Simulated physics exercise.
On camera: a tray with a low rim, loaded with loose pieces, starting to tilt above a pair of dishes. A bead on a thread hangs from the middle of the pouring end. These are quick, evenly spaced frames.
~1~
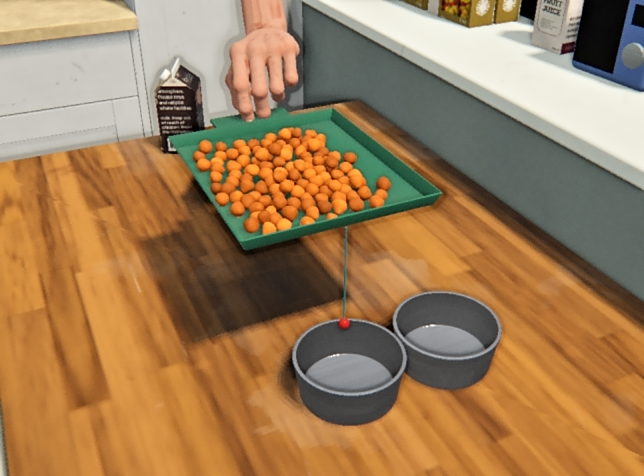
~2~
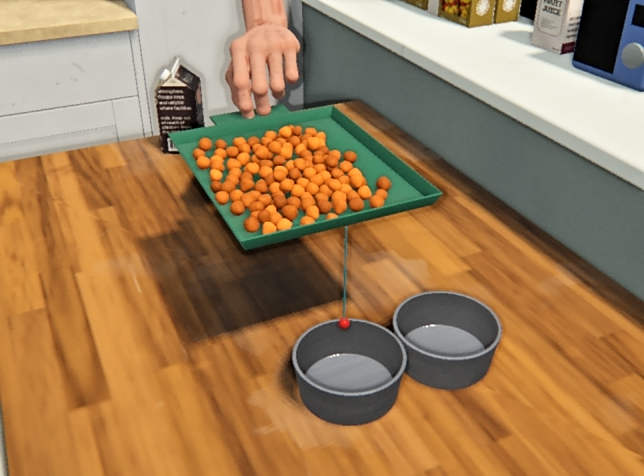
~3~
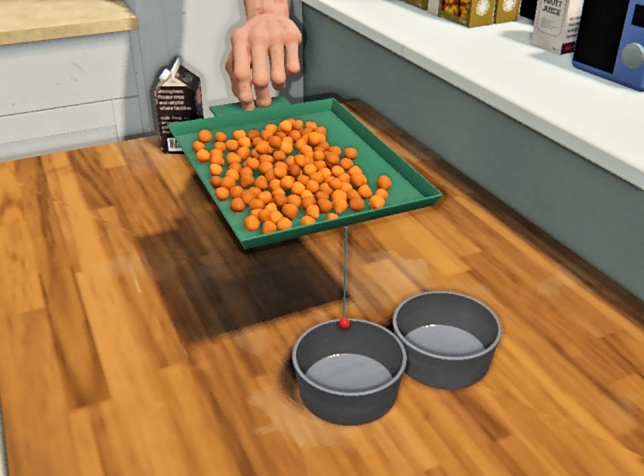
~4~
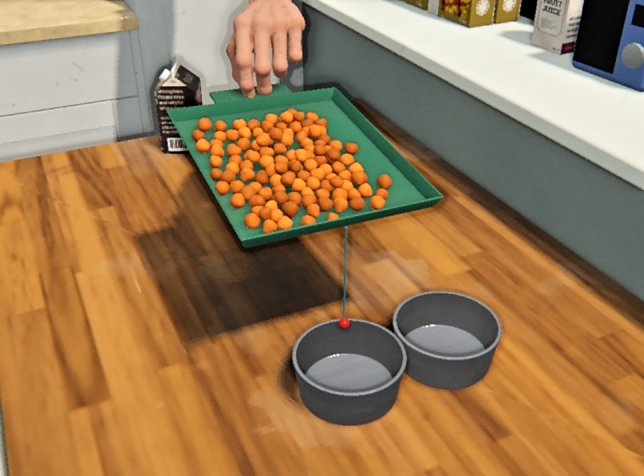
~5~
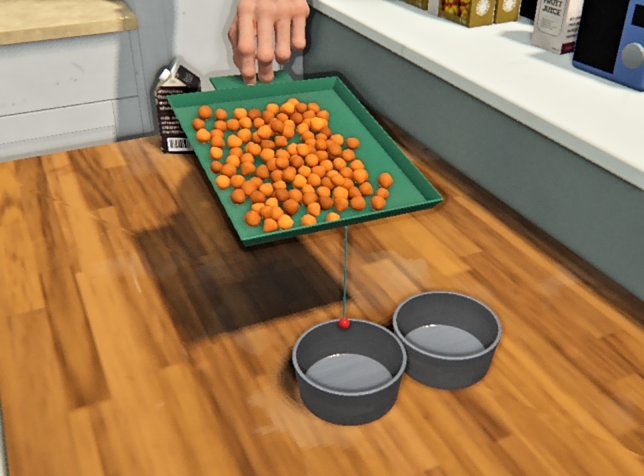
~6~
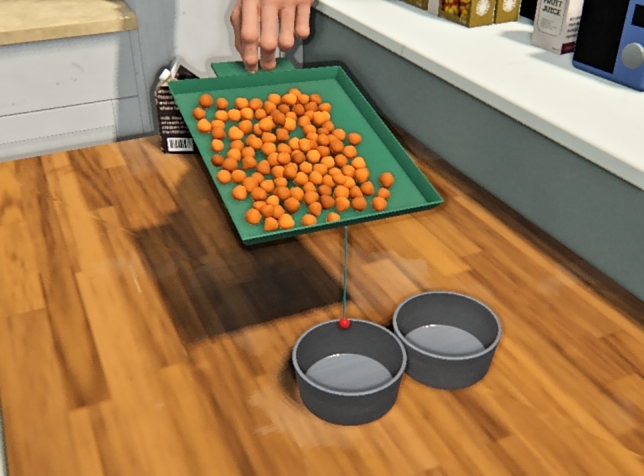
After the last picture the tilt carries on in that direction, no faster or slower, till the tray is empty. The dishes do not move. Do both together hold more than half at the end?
The two hold over half of the load.
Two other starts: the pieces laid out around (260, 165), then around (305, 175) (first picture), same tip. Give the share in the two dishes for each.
Near 90 % and 70 %.
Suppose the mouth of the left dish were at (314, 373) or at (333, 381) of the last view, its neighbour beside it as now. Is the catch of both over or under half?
The first try: Over half. The second: More than half.
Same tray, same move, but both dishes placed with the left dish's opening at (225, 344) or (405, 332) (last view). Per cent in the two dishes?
In turn 0 and 60 in a hundred.
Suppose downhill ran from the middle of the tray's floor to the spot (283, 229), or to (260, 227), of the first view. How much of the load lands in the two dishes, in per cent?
Near 20 % and 10 %.
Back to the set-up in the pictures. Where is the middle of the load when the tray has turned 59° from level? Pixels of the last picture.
At about (347, 166).
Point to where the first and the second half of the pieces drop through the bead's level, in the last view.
Early half (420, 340), late half (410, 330).
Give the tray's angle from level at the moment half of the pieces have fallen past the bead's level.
Near 95 degrees.
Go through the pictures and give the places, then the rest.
Corners of the pouring end (245, 236) and (434, 191), level; middle of the load (294, 178), coated peanuts; left dish (375, 405); right dish (475, 369); bead on its thread (344, 323), in the first frame.
Corners of the pouring end (245, 236) and (434, 192), level; middle of the load (294, 176), in the second frame.
Corners of the pouring end (245, 236) and (435, 193), tipped barely, lowest at the right corner; middle of the load (294, 173), in the third frame.
Corners of the pouring end (246, 235) and (435, 195), tipped a little, lowest at the right corner; middle of the load (295, 168), in the fourth frame.
Corners of the pouring end (247, 234) and (435, 196), tipped a little, lowest at the right corner; middle of the load (296, 162), in the fifth frame.
Corners of the pouring end (247, 233) and (436, 198), tipped clearly, lowest at the right corner; middle of the load (297, 158); left dish (375, 405); right dish (475, 369), in the sixth frame.
Just after the last frame, tray tipped steeply; almost all on the tray; just a few in the left dish; just a few in the right dish; about a tenth in the air.
A moment on, tray tipped right over; about a tenth on the tray; roughly a quarter in the left dish; roughly a third in the right dish; about a tenth outside both; roughly a third in the air.
Further on, tray tipped past a quarter turn; roughly a quarter in the left dish; roughly half in the right dish; roughly a quarter outside both.
When it is over, tray tipped past a quarter turn; roughly a quarter in the left dish; roughly half in the right dish; roughly a quarter outside both.
